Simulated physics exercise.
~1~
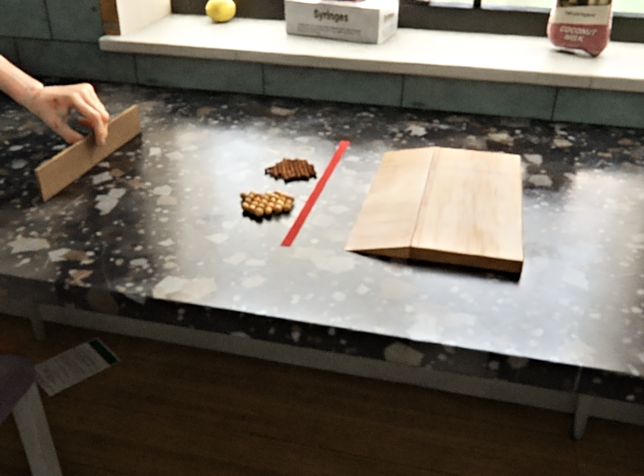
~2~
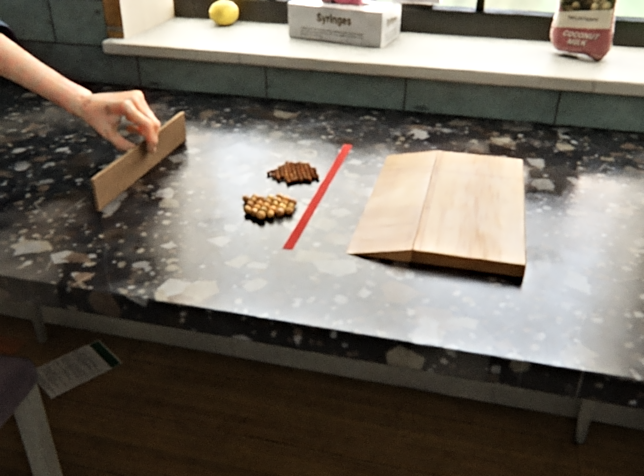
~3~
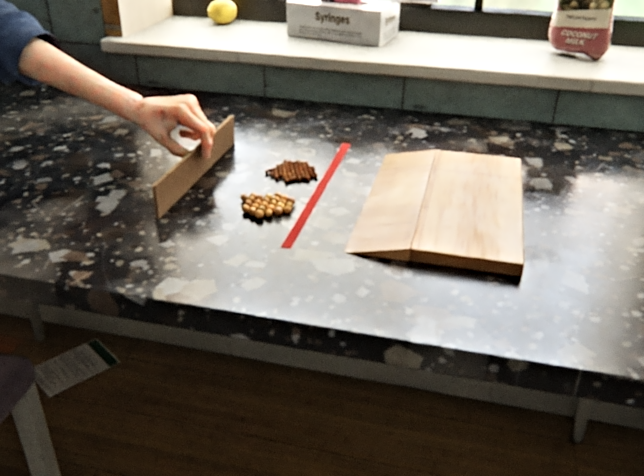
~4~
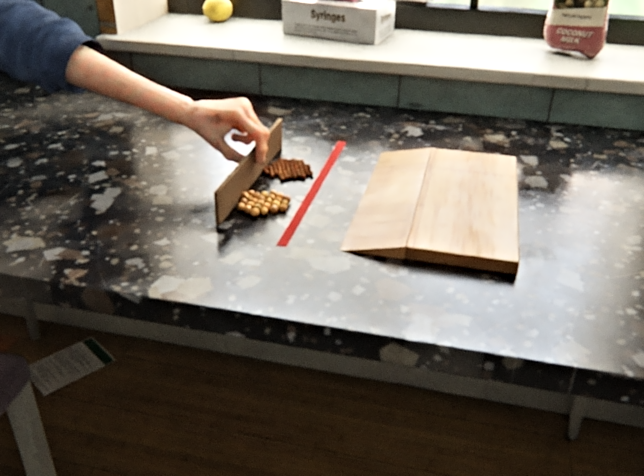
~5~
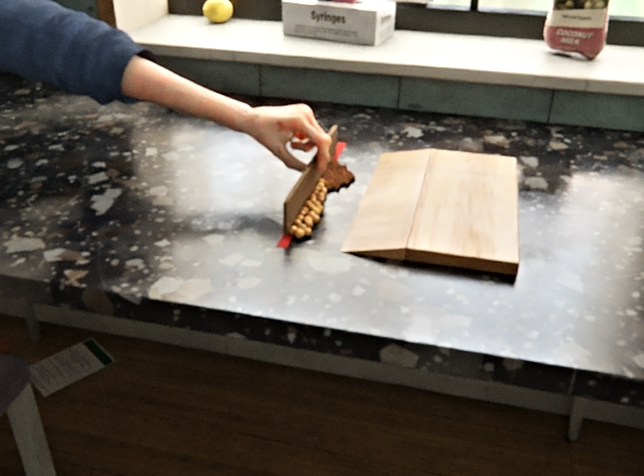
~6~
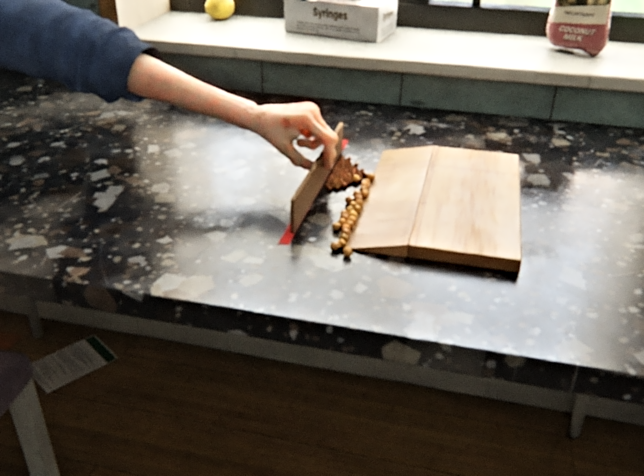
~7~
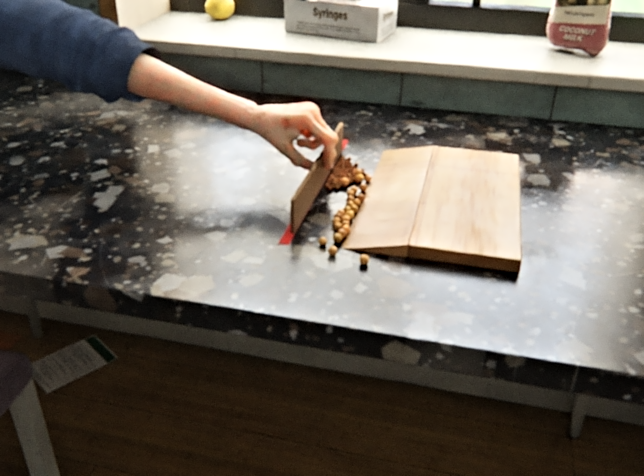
A hand sweeps two piles rightward with a card, and they stop by the ramp.
